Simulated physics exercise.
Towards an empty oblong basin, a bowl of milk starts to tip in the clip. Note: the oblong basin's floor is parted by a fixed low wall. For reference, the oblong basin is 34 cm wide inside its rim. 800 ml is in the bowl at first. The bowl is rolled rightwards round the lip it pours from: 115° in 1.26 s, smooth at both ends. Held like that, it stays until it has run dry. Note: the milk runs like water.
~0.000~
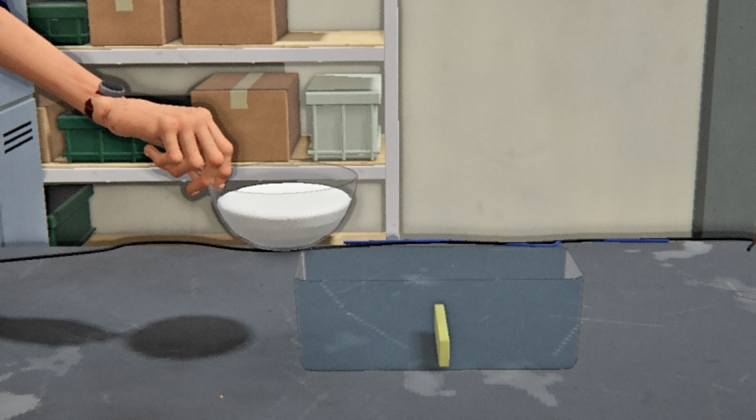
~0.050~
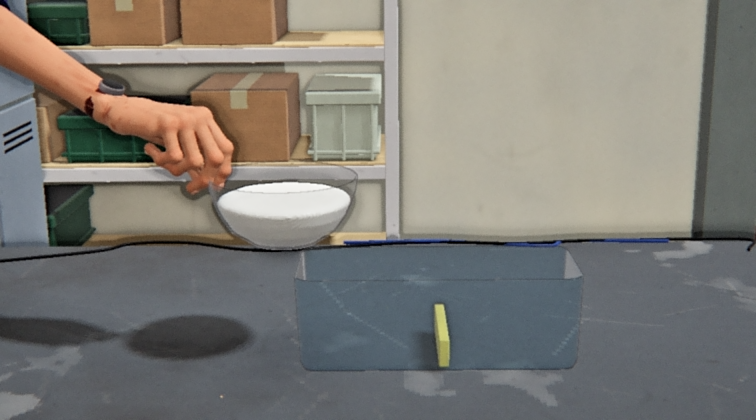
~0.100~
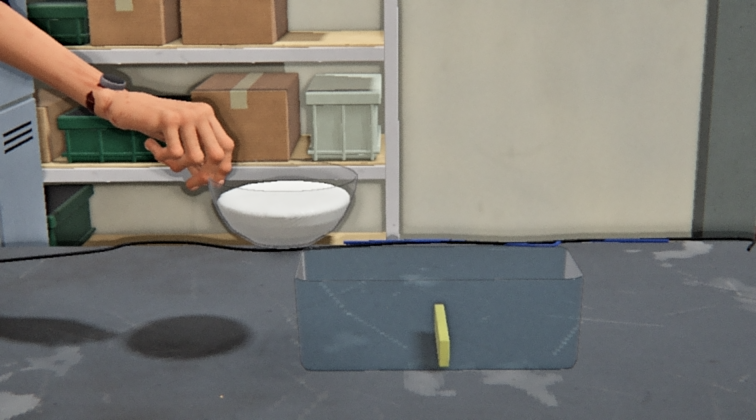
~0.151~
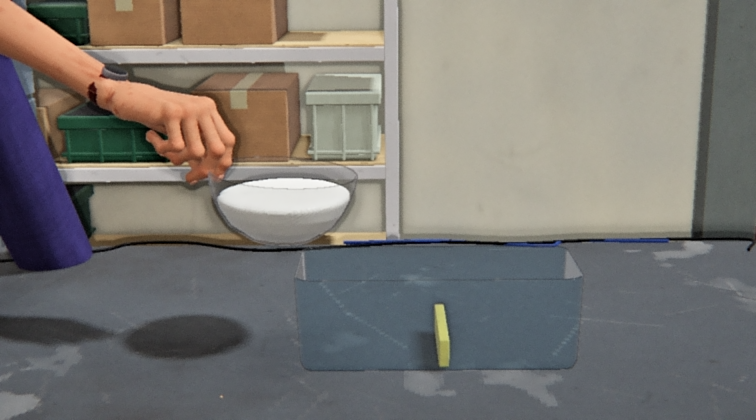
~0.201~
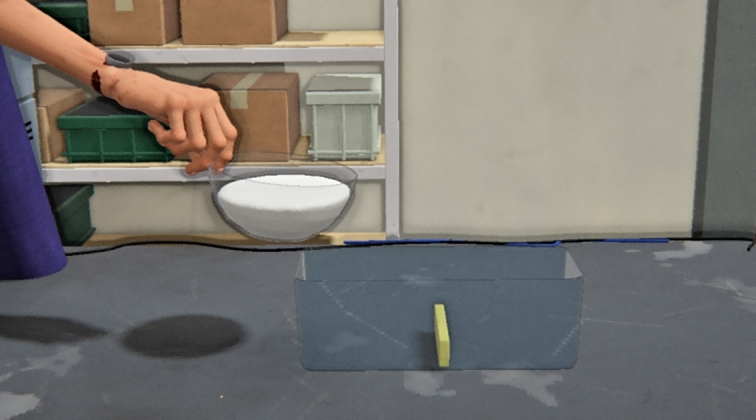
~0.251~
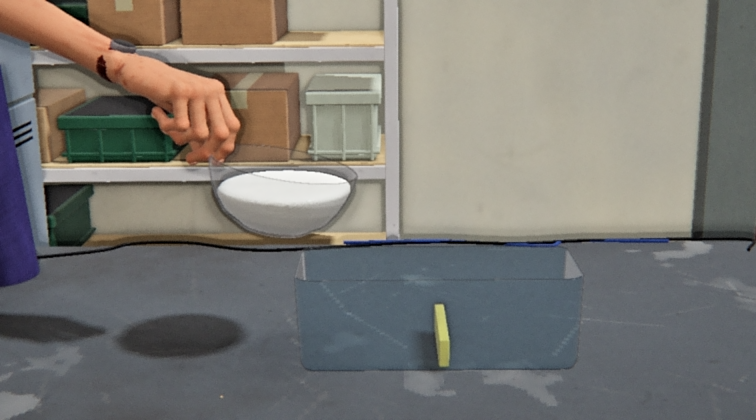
A hand holding a glass bowl of white milk above a grey workbench, slowly tilting it slightly rightwards near an empty clear basin.
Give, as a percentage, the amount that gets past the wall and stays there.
Past the wall: About 66 %.
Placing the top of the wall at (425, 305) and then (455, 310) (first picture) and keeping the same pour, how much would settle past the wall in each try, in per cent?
I'd put it at about 85 per cent for the first and about 25 per cent for the second.
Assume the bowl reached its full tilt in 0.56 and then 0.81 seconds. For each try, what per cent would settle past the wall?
Try 1: Approx. 50 %; try 2: Approx. 60 %.
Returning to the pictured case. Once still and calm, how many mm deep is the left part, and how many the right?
Around 12 mm deep on the left, around 26 mm deep on the right.
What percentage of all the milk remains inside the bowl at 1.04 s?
I reckon near 0 per cent still sits there.
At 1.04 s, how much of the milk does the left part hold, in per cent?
About 26 percent.
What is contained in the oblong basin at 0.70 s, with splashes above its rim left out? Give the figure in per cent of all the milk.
I'd estimate some 10 percent of the liquid.
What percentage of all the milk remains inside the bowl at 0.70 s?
Close to 54 percent of the liquid remains at that time.
By 0.70 s the tilt is 68° and 54 per cent is still to pour, 9 is left of the wall and 0 right of it.
By 1.04 s the tilt is 106° and 0 per cent is still to pour, 26 is left of the wall and 63 right of it.
By 1.38 s the tilt is 115° and 0 per cent is still to pour, 32 is left of the wall and 67 right of it.
By 1.76 s the tilt is 115° and 0 per cent is still to pour, 33 is left of the wall and 66 right of it.
At rest 33 per cent lies left of the wall, 66 right of it and 1 outside.
